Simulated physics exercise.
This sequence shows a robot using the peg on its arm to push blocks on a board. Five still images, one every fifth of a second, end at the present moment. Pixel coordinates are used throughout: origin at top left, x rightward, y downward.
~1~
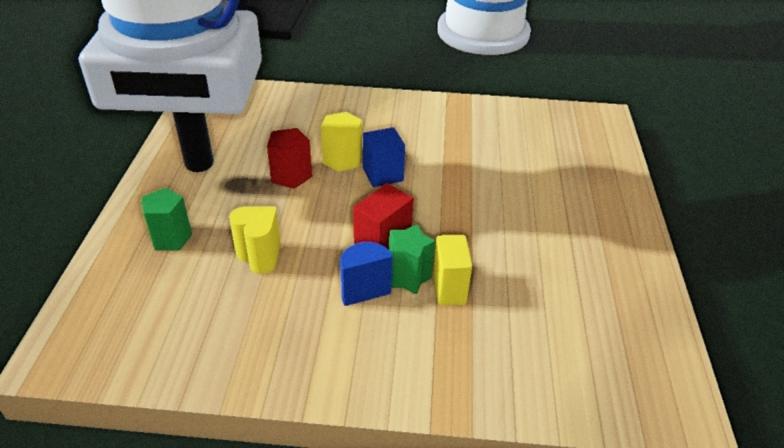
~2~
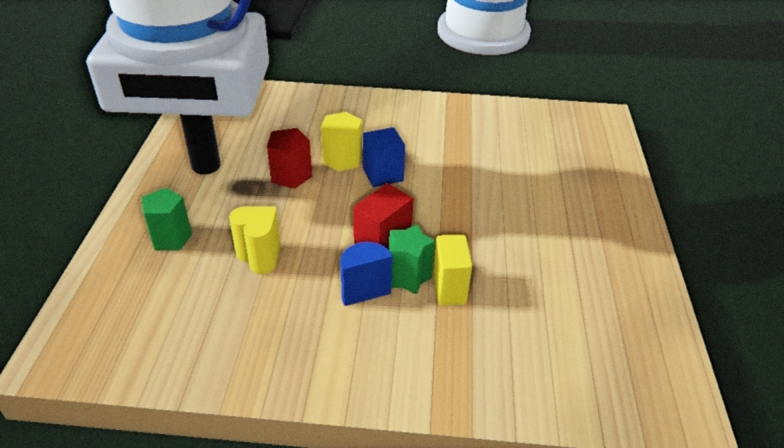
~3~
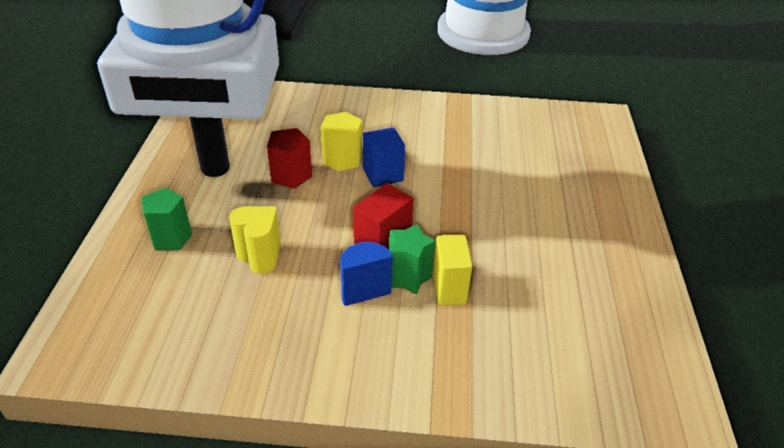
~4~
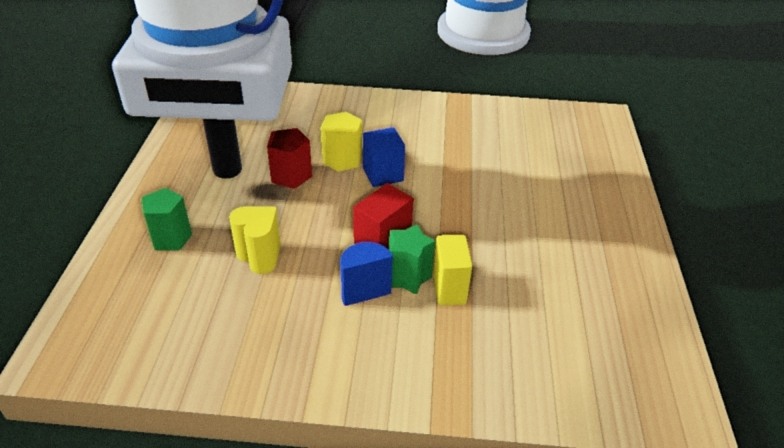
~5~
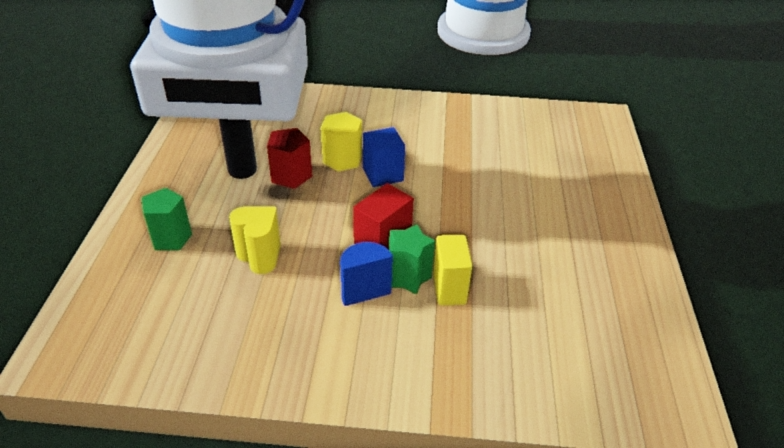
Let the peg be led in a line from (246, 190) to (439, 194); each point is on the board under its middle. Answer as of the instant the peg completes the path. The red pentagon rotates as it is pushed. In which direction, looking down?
From above, the turn goes anticlockwise.
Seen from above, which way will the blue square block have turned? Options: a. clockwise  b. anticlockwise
I'll go with b - anticlockwise.
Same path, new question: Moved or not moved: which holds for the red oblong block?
At the end of the path, the red oblong block remains in its old spot.
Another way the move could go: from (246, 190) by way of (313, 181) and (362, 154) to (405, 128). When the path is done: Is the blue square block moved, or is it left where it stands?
Well, the blue square block holds its place.
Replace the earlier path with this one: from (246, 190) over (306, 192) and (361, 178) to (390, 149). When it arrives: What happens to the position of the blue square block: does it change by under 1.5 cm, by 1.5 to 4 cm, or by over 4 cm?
Displacement: 1.5 to 4 cm.
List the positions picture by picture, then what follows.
Lower end of the peg at (200, 165), tops of blocks, red pentagon at (287, 139), yellow hexagon at (342, 123), red oblong block at (384, 202), blue square block at (384, 138), in the first frame.
Peg at (207, 168), blocks as before, in the second frame.
Peg at (216, 170), blocks as before, in the third frame.
Peg at (228, 172), blocks as before, in the fourth frame.
Peg at (243, 172), red pentagon at (287, 139), yellow hexagon at (342, 123), red oblong block at (384, 202), blue square block at (384, 138), in the fifth frame.
What follows on the original path. One third of the way, peg at (310, 173); red pentagon at (314, 133), turned 65° anticlockwise; yellow hexagon at (345, 119), turned 15° clockwise.
Two thirds of the way, peg at (376, 175); red pentagon at (315, 133), turned 75° anticlockwise; yellow hexagon at (345, 119), turned 15° clockwise; blue square block at (390, 137), turned 20° anticlockwise.
At the end, peg at (441, 177); red pentagon at (315, 133), turned 75° anticlockwise; yellow hexagon at (345, 119), turned 15° clockwise; red oblong block not moved; blue square block at (400, 137), turned 60° anticlockwise.
